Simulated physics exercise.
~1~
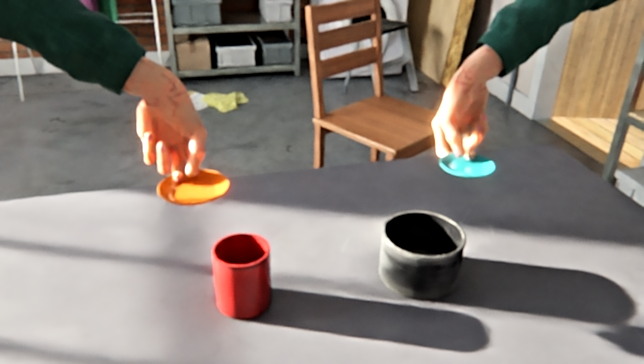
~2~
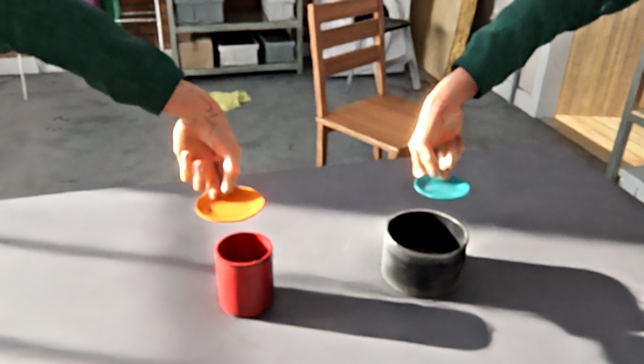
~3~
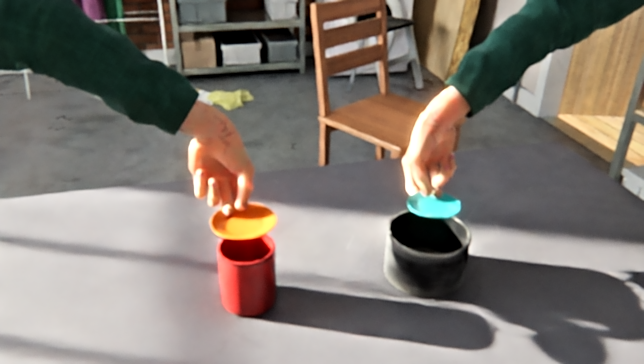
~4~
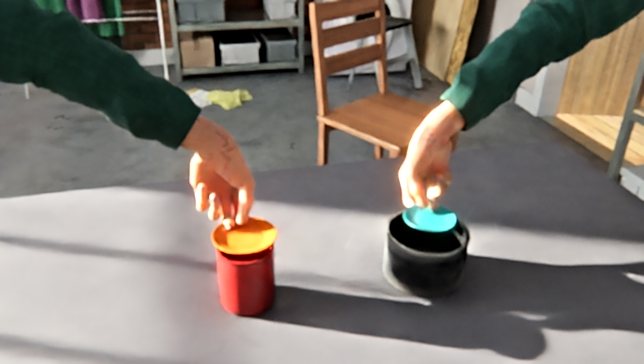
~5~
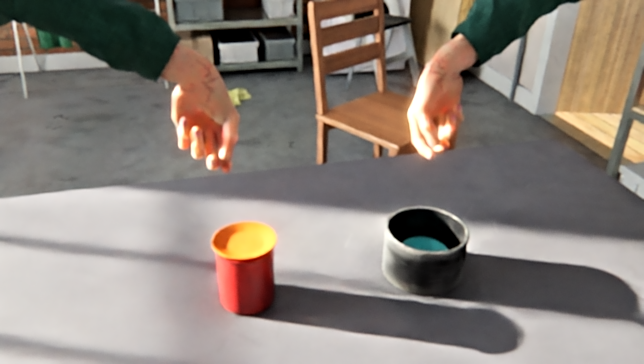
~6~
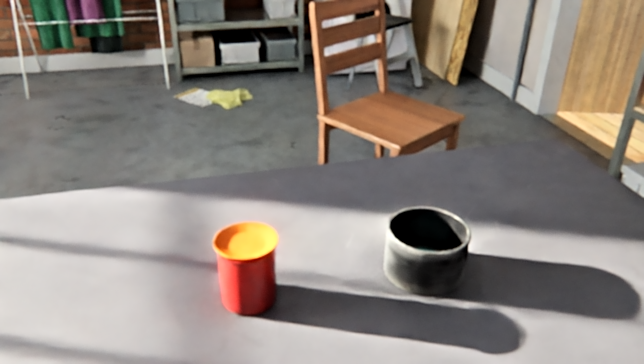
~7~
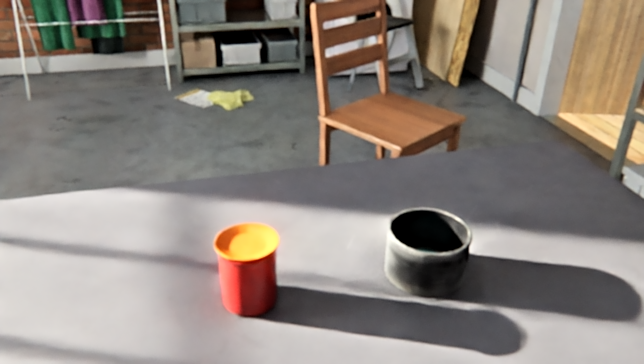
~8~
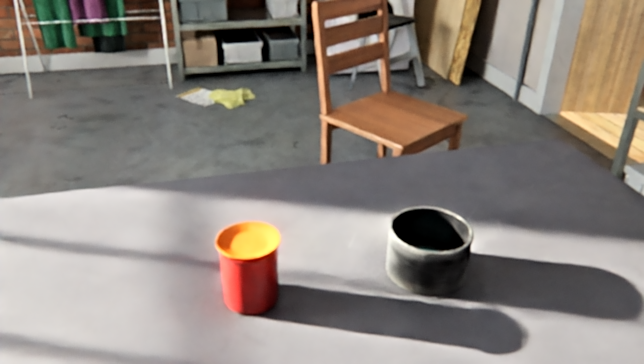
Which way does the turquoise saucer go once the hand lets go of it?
The turquoise saucer moves down, dropping past the rim into the dark container.
